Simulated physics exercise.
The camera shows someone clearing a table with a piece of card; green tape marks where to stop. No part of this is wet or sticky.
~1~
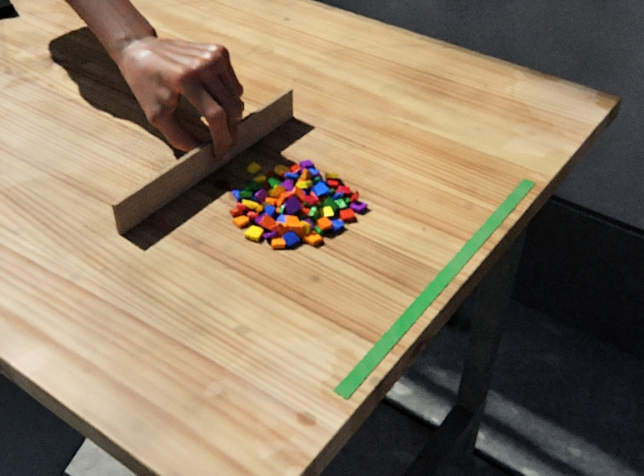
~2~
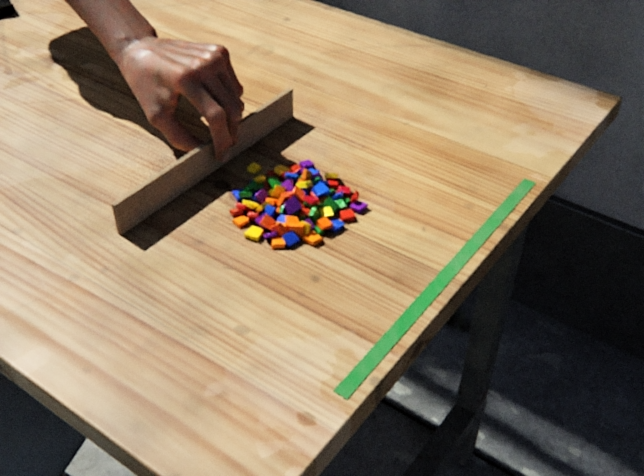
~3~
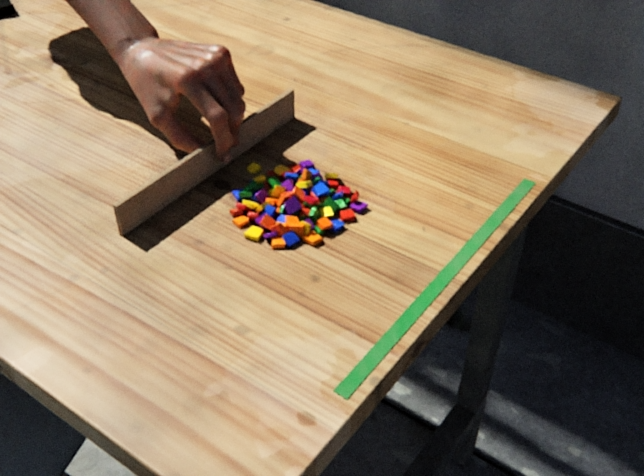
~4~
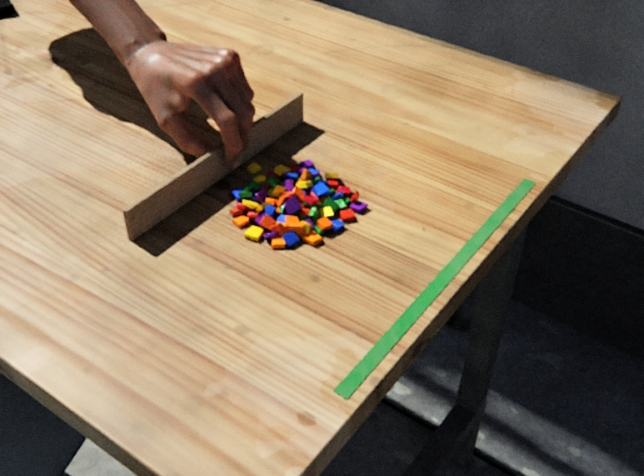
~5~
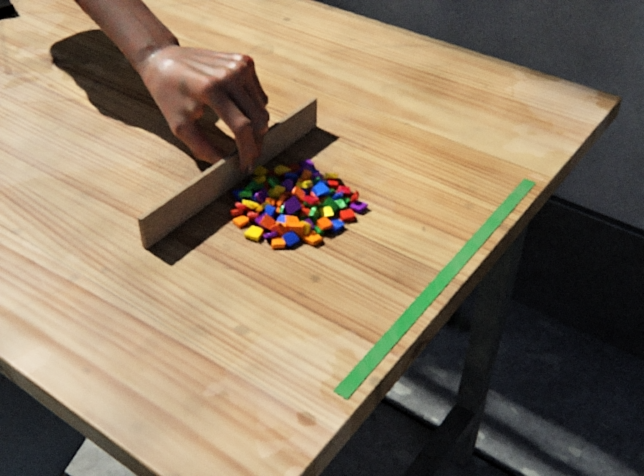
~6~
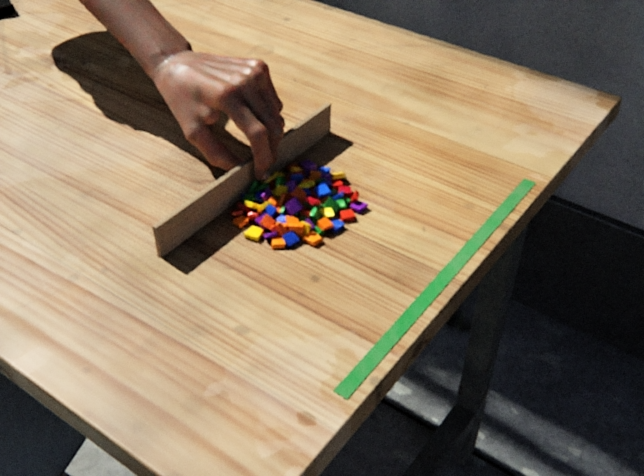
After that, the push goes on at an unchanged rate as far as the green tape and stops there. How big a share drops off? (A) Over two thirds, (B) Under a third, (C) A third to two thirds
Option A: Over two thirds.
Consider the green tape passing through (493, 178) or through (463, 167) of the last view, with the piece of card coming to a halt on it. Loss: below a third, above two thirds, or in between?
Between a third and two thirds, then under a third.
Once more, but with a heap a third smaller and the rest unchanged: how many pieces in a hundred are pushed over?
I'd put it at around 100 per cent.
Shortly afterwards, piece of card still moving, near (349, 202); heap all on the table, its front near (423, 268).
Next, piece of card stopped at the green tape; heap the bulk over the edge.
Some moments later, piece of card stopped at the green tape; heap all but a few over the edge.
In the end, piece of card stopped at the green tape; heap all but a few over the edge.
